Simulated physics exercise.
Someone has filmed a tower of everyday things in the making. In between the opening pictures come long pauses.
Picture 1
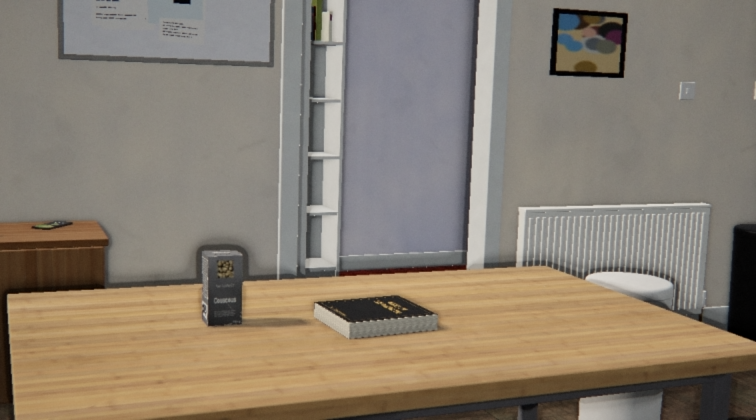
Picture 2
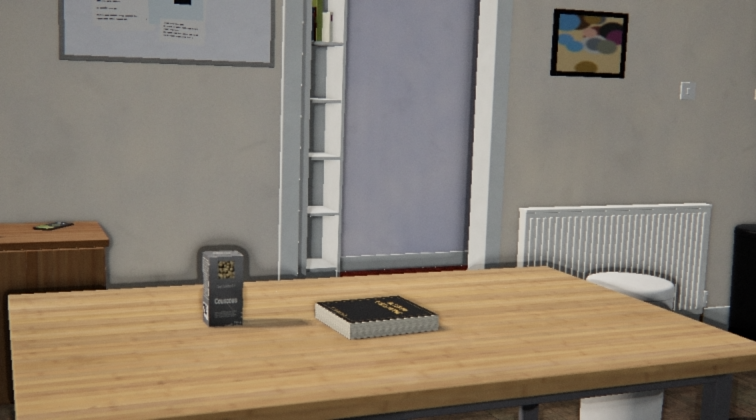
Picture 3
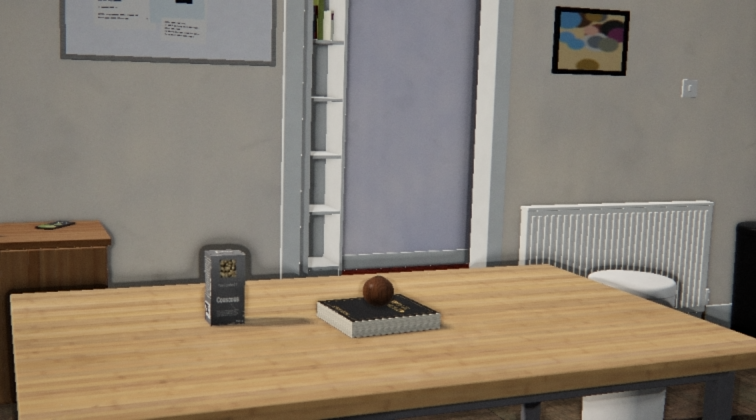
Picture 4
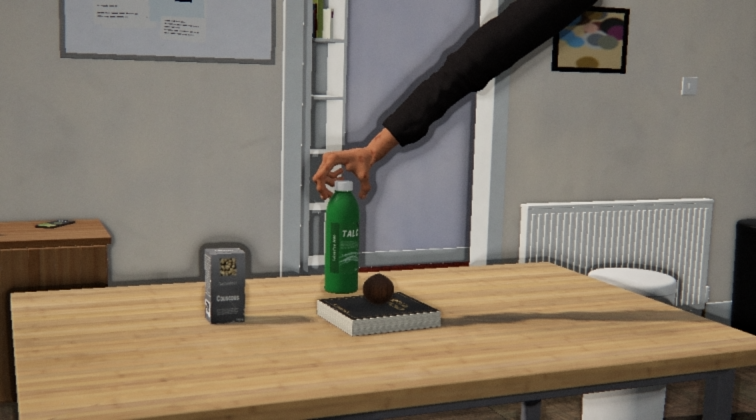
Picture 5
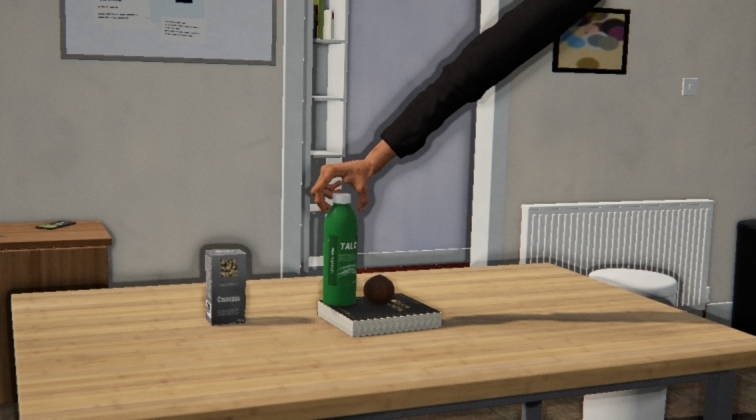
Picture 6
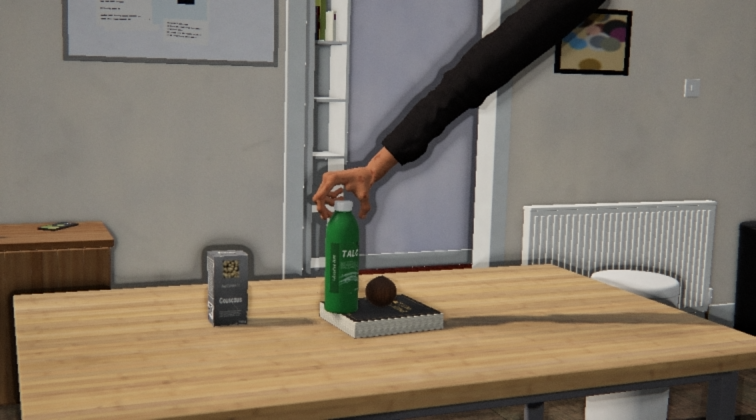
In the video, a black book lies beside a grey carton on a wooden table, and a brown onion appears on the book. A hand then lowers a green bottle onto the book's left side and keeps holding it.
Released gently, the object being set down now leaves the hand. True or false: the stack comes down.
False.
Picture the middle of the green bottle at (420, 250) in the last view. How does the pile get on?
What happens next is that it remains steady.
Then, 0.90 s past the last view, nothing moves.
Then, 1.90 s past the last view, things are still on the move.
Then, 2.70 s past the last view, as before.
Finally, all 4 still in place. Final places as the last picture's camera would see them, green bottle near (342, 257). The pile holds.
